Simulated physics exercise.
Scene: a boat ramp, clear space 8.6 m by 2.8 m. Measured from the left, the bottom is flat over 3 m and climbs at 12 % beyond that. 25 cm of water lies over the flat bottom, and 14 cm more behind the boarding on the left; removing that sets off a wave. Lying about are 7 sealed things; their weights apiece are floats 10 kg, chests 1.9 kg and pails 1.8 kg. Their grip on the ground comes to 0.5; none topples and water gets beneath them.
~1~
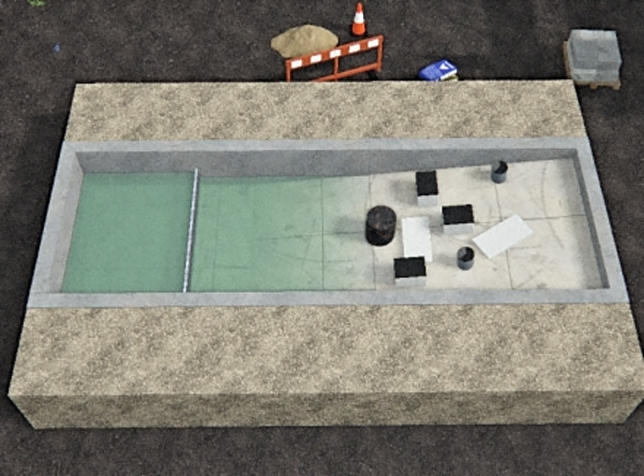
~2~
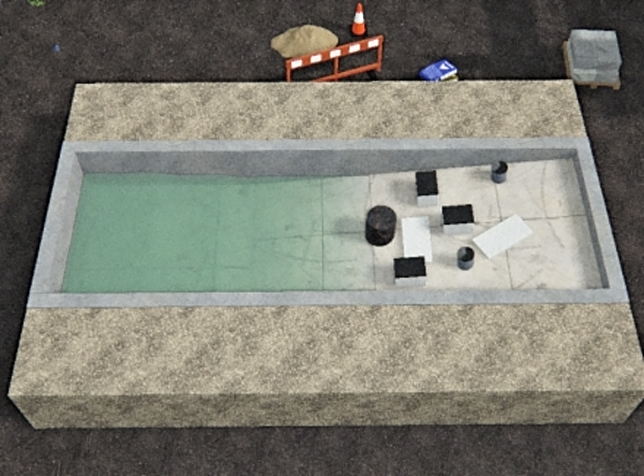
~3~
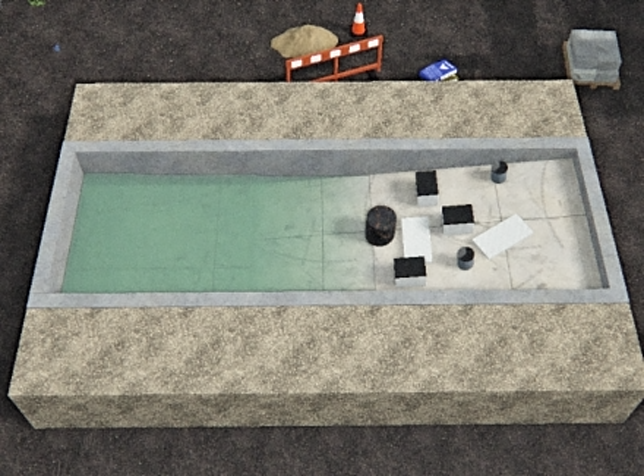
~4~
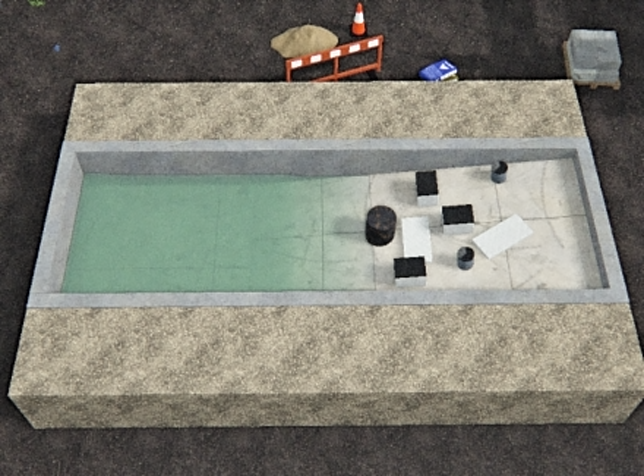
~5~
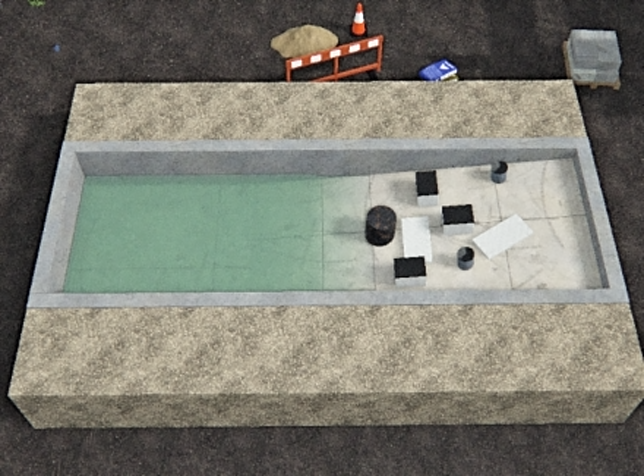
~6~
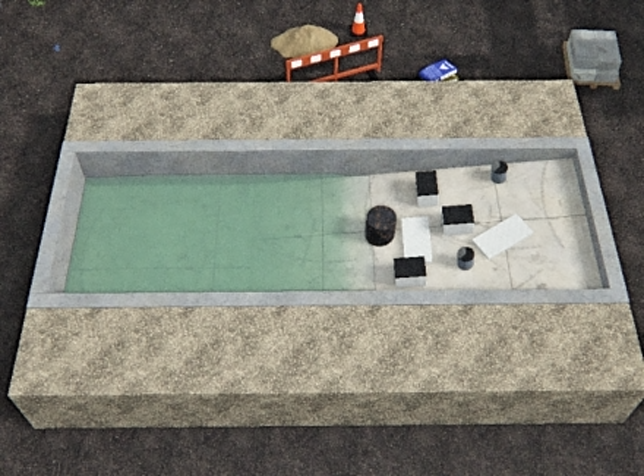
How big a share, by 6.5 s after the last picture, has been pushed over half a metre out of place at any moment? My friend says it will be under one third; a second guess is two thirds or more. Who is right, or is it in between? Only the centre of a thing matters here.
Proportion: One-third to two-thirds.
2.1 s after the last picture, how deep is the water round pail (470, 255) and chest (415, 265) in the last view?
1 and 5 cm.
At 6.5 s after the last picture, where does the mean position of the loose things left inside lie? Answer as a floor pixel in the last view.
Near (402, 240).
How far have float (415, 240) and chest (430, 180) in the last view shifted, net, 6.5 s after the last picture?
In turn: 200 cm, 250 cm.
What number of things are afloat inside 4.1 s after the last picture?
Just then, the number is 3.
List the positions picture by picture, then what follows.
A float at (417, 239), on the bottom; a float at (503, 235) rests on the ground; water covers 14.0 m2; 0 of 7 have shifted, in the first picture.
A float at (417, 239), on the bottom; a float at (503, 235) rests on the ground; water covers 14.0 m2; 0 of 7 have shifted, in the second picture.
A float at (417, 239), on the bottom; a float at (503, 235) rests on the ground; 14.0 m2 under water; 0 of 7 have shifted, in the third picture.
A float at (417, 239), on the bottom; a float at (503, 235), on the bottom; 14.0 m2 under water; 0 of 7 have shifted, in the fourth picture.
A float at (417, 239), on the bottom; a float at (503, 235), on the bottom; 14.0 m2 under water; 0 of 7 have shifted, in the fifth picture.
A float at (417, 239), on the bottom; a float at (503, 235), on the bottom; water covers 14.0 m2; 0 of 7 have shifted, in the sixth picture.
Then, 0.6 s after the last picture 0 of 7 are over 50 cm from their spots; 0 afloat.
Then, 2.1 s after the last picture 0 of 7 are over 50 cm from their spots; 3 afloat.
Then, 4.1 s after the last picture 2 of 7 are over 50 cm from their spots; 3 afloat.
Then, 6.5 s after the last picture 3 of 7 are over 50 cm from their spots, and 3 have been at some point; 3 afloat.
